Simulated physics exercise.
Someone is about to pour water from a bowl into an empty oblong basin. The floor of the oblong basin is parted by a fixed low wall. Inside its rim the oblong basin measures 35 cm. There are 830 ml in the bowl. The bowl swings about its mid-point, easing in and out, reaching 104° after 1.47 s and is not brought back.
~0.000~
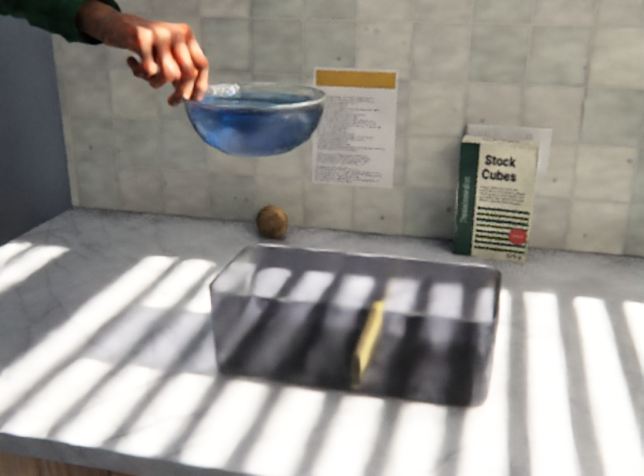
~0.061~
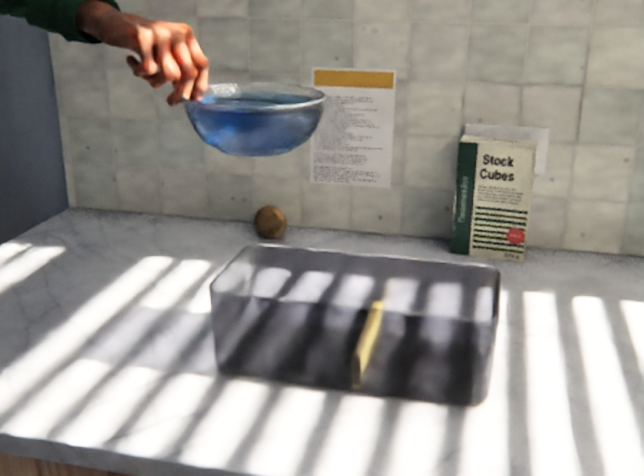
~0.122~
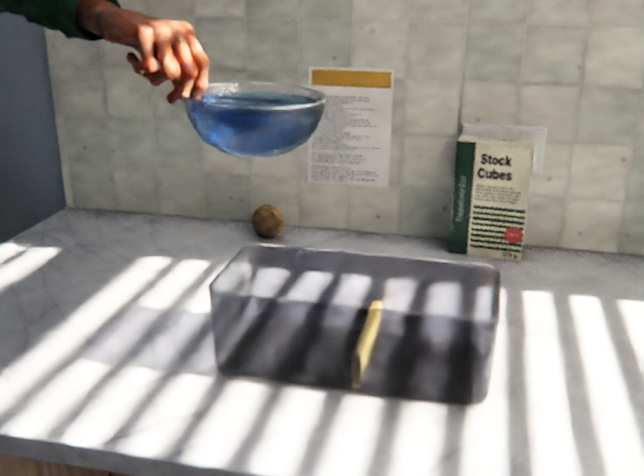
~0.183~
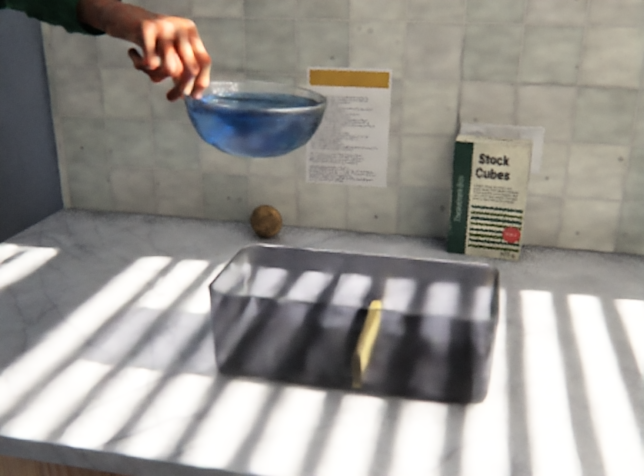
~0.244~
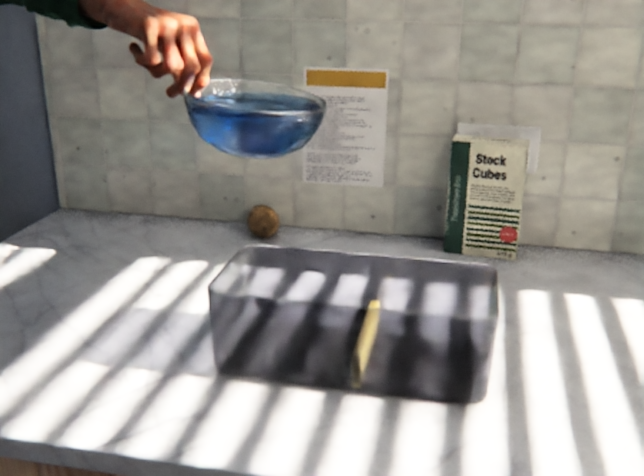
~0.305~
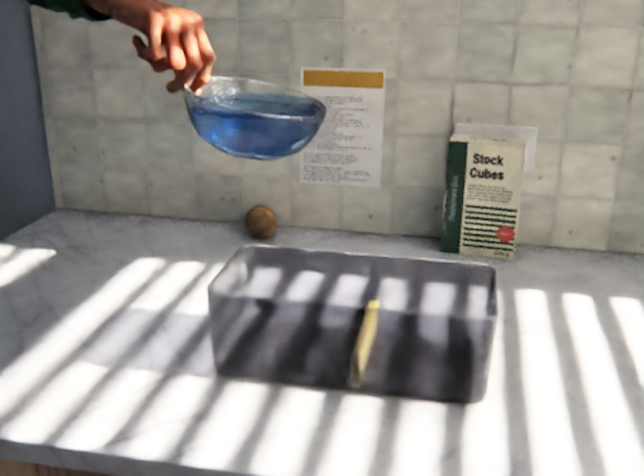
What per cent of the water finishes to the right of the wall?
Roughly 68 per cent is past the wall.
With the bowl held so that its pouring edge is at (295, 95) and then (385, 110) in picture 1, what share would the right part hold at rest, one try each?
First 40, then 95 per cent.
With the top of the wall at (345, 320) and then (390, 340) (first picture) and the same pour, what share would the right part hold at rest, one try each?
In turn about 85 and 45 per cent.
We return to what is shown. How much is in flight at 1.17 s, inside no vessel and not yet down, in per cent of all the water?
About 6 per cent.
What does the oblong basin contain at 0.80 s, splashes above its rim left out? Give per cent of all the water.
About 26 per cent.
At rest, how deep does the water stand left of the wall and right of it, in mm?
Some 8 mm on the left and 24 mm on the right.
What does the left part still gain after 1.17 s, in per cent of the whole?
About 6 per cent.
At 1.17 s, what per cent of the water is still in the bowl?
Some 1 per cent.
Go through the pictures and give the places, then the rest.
In the first picture, tilt 0°; pouring edge (323, 100); surface from (195, 100) to (321, 106); the oblong basin's rim runs from (229, 266) to (499, 295); the wall's top is at (369, 328).
In the second picture, tilt 0°; pouring edge (323, 100); surface from (195, 100) to (322, 106).
In the third picture, tilt 2°; pouring edge (324, 102); surface from (195, 98) to (322, 107).
In the fourth picture, tilt 4°; pouring edge (324, 105); surface from (195, 98) to (322, 108).
In the fifth picture, tilt 7°; pouring edge (324, 109); surface from (195, 99) to (322, 108).
In the sixth picture, tilt 11°; pouring edge (324, 114); surface from (196, 100) to (324, 109).
By 0.80 s the tilt is 60° and 35 per cent is still to pour, 4 is left of the wall and 21 right of it.
By 1.17 s the tilt is 94° and 1 per cent is still to pour, 24 is left of the wall and 68 right of it.
By 1.55 s the tilt is 104° and 0 per cent is still to pour, 30 is left of the wall and 68 right of it.
By 1.97 s the tilt is 104° and 0 per cent is still to pour, 30 is left of the wall and 68 right of it.
At rest 30 per cent lies left of the wall, 68 right of it and 1 outside.
